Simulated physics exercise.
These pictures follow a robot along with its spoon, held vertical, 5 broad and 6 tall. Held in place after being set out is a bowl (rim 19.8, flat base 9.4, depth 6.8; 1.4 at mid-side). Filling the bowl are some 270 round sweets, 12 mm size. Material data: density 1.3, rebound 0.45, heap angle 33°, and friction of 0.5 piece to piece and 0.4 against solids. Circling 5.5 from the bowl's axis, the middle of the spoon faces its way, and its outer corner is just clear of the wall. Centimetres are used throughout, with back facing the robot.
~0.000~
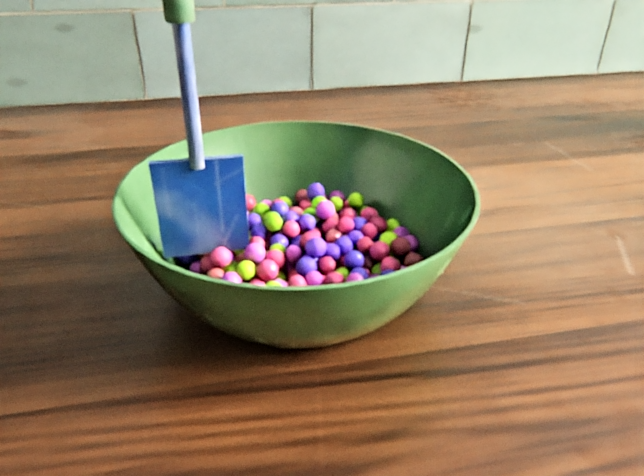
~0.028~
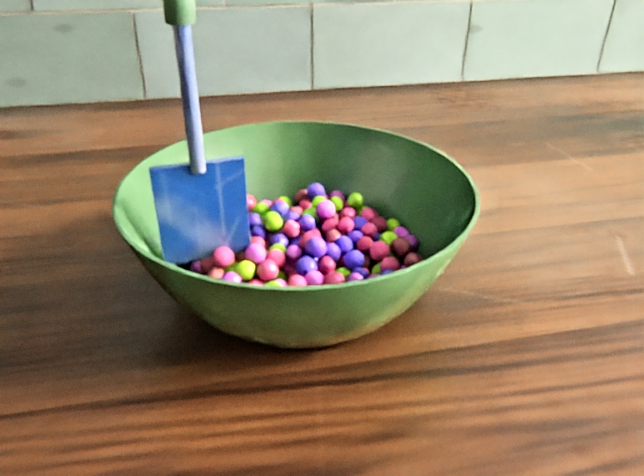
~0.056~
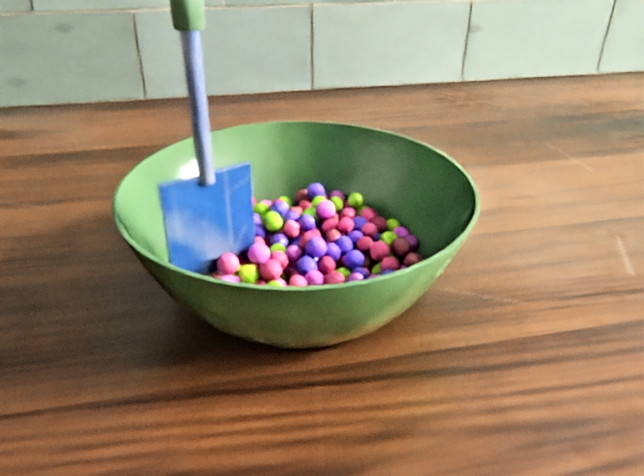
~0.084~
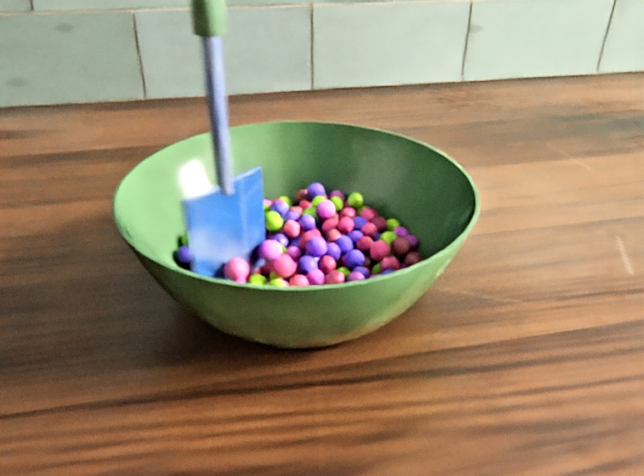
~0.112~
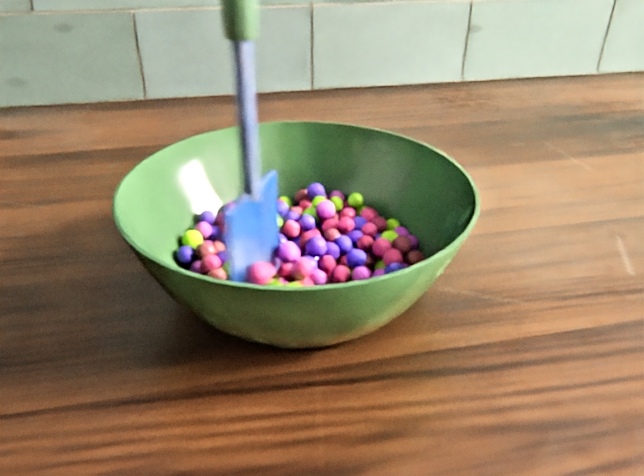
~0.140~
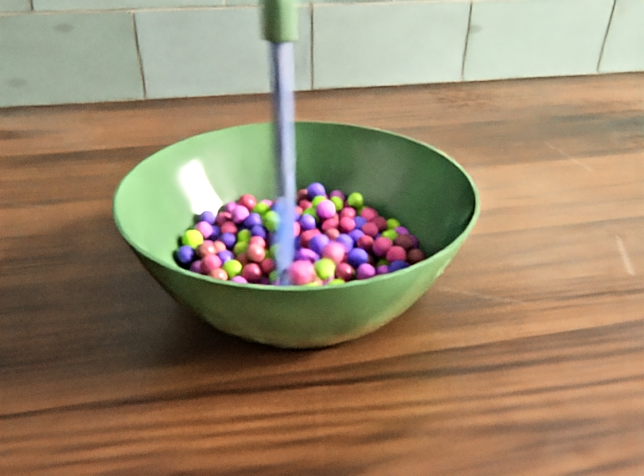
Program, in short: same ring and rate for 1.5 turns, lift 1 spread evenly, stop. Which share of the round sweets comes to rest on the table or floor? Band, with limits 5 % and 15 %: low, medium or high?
Low.
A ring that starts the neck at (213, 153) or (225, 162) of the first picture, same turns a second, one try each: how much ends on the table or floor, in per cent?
I'd put it at around 5 and 0 percent.
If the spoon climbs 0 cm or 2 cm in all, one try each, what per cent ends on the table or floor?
It comes to about 10 per cent and about 0 per cent.
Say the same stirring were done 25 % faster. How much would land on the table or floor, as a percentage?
It would come to around 5 percent.
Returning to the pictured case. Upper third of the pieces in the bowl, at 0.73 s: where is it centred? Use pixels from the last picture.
In the final view it lies at about (300, 271).
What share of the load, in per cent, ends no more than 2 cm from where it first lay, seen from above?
About 45 percent.
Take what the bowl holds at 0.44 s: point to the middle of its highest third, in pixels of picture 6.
Centre of upper third: Approx. (283, 199) px.
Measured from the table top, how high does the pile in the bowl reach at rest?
Top height: Around 4.5 cm.
After 0.44 s, 255° round, highest piece 8 above the table; 268 in the bowl, 1 in flight or on the tool.
After 0.73 s, 77° round, highest piece 8 above the table; 263 in the bowl, 4 on the table or floor, 2 in flight or on the tool.
After 1.08 s, 180° round, highest piece 4 above the table; 262 in the bowl, 7 on the table or floor.
After 1.78 s, 180° round, highest piece 4 above the table; 262 in the bowl, 7 on the table or floor.
At rest, 262 in the bowl, 7 on the table or floor. That is 3 % on the table or floor.
